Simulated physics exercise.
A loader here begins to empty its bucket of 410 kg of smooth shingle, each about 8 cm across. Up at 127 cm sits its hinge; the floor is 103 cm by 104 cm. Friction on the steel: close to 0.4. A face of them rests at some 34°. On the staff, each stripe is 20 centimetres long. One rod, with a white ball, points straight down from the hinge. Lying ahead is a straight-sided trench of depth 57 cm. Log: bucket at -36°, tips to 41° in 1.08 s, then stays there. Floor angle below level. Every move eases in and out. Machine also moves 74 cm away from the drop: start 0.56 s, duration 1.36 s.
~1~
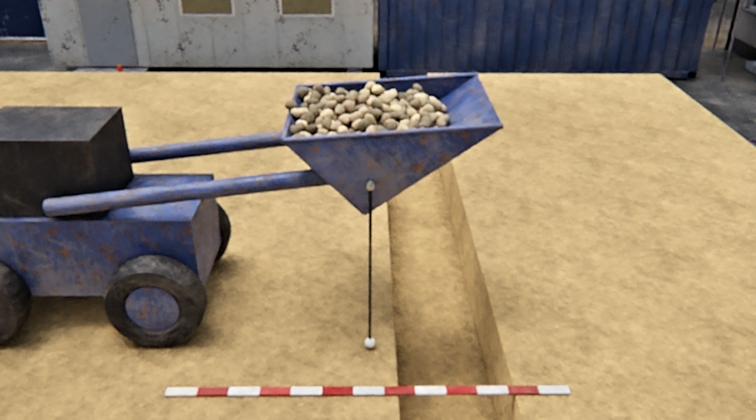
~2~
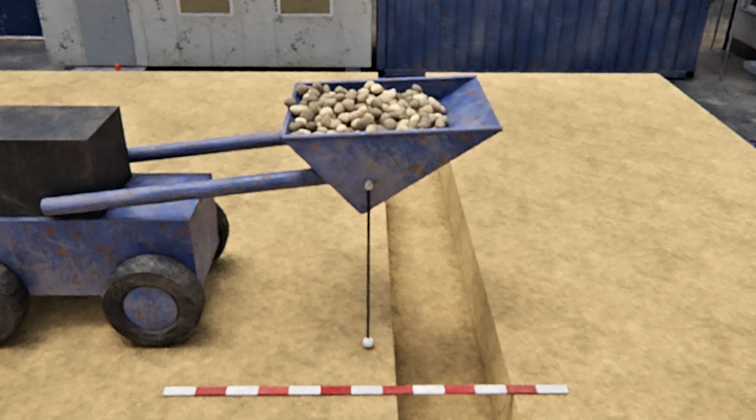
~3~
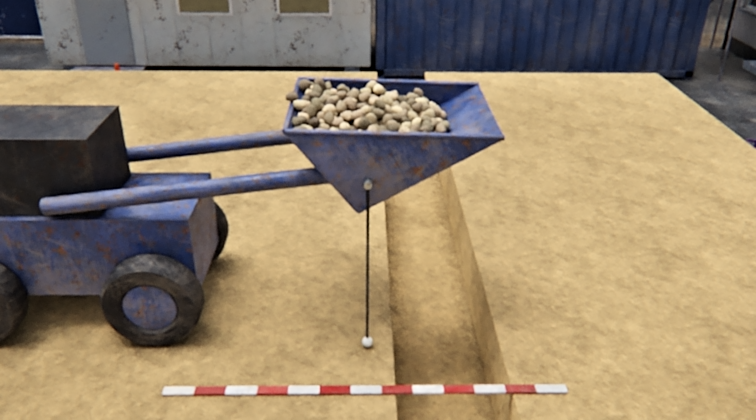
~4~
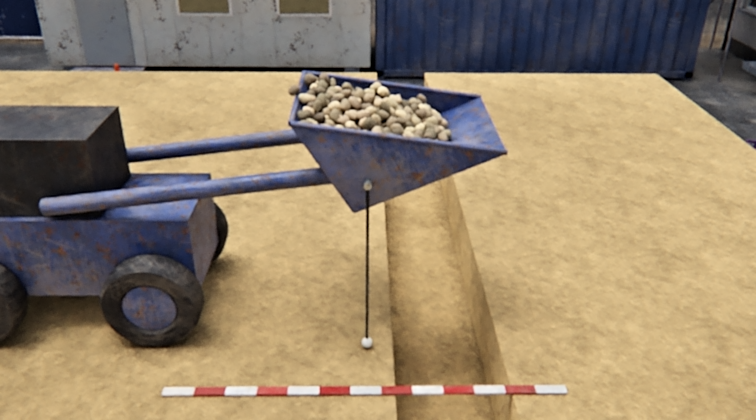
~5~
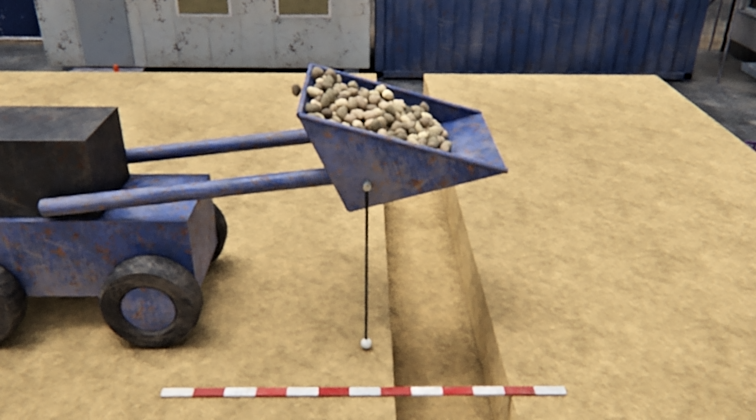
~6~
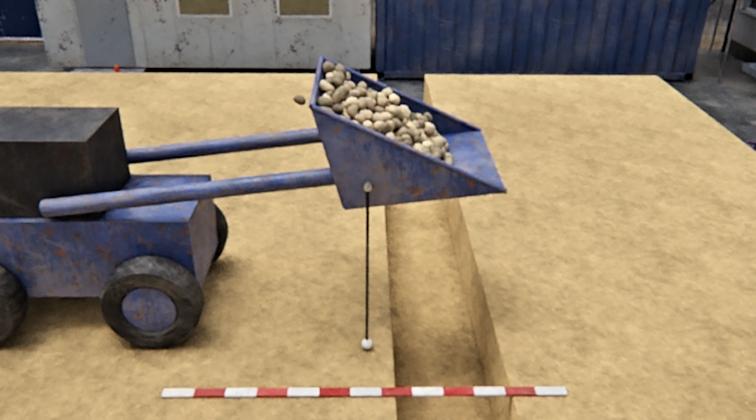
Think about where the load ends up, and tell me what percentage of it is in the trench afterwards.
Roughly 100 per cent of the load.
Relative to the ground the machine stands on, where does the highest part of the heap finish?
Some 8 cm above that level.
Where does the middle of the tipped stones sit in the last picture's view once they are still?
In the last view, about (441, 347).
A little later the floor is at 29°; 99 % in the bucket, 1 % in the trench; the foremost stones are at (454, 210).
Then the floor is at 41°; 34 % in the bucket, 65 % in the trench; the foremost stones are at (478, 287).
Later still the floor is at 41°; 0 % in the bucket, 99 % in the trench, 1 % past the trench; the foremost stones are at (540, 298).
In the end the floor is at 41°; 0 % in the bucket, 99 % in the trench, 1 % past the trench; the foremost stones are at (537, 291).
